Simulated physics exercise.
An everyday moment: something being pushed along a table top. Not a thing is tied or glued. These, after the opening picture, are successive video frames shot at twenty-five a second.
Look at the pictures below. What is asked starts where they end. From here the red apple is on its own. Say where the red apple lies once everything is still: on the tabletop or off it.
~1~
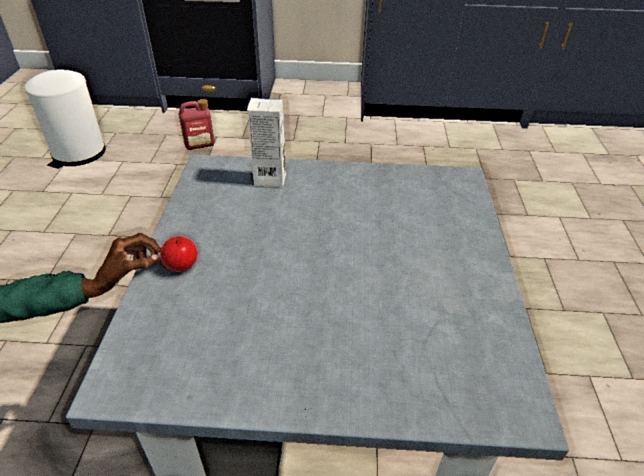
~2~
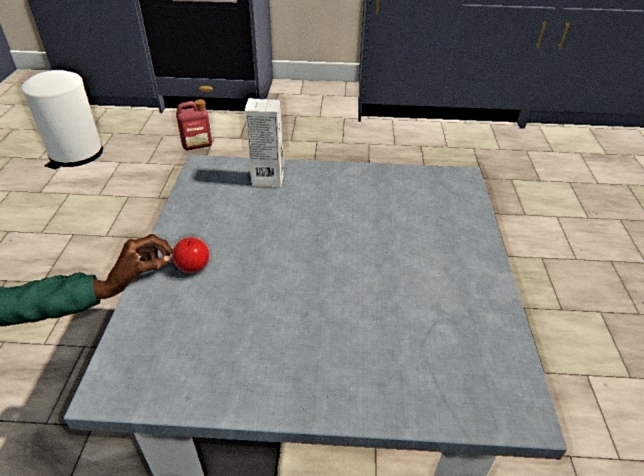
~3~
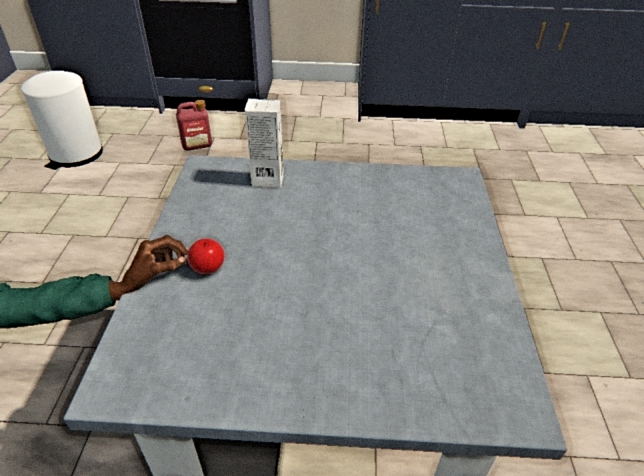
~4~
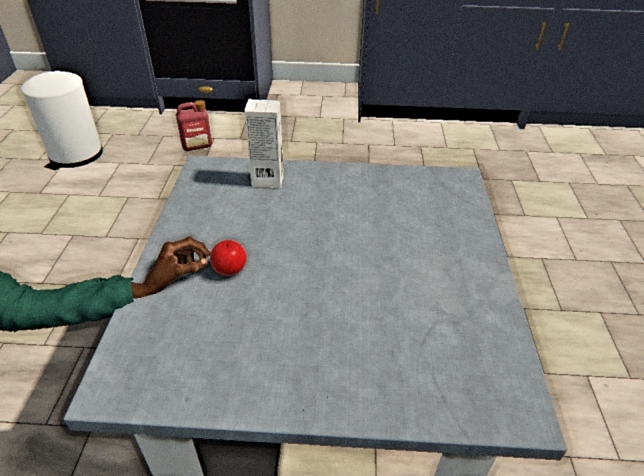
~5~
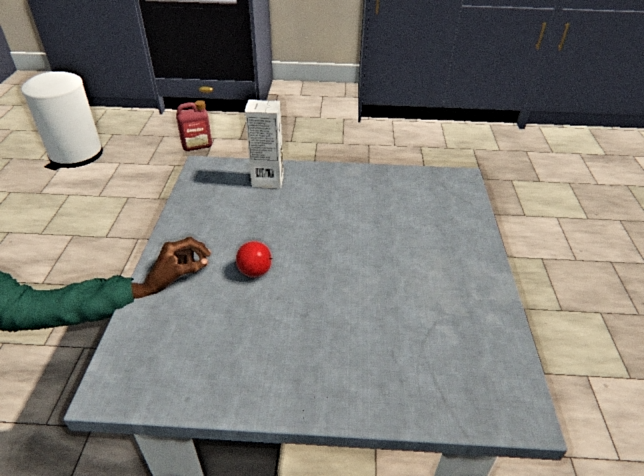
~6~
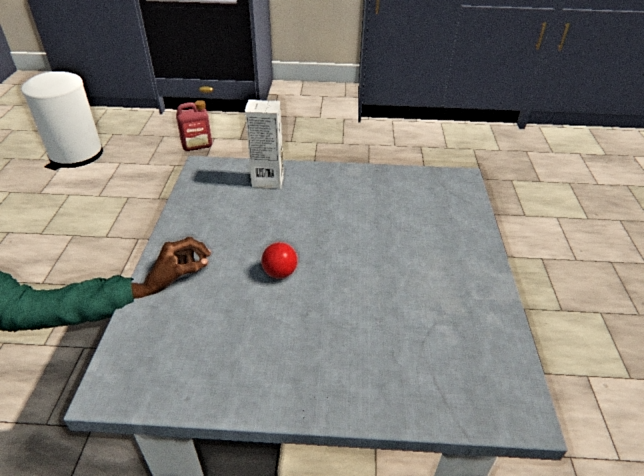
Likely outcome: It is lost off the table.
Then, 0.20 s on from there, red apple shifted well along near (400, 267).
Then, 0.40 s on from there, red apple shifted well along near (509, 272).
Then, 0.70 s on from there, red apple now off the table.
Then, 0.90 s on from there, things are still on the move.
In the end, off the table, red apple.
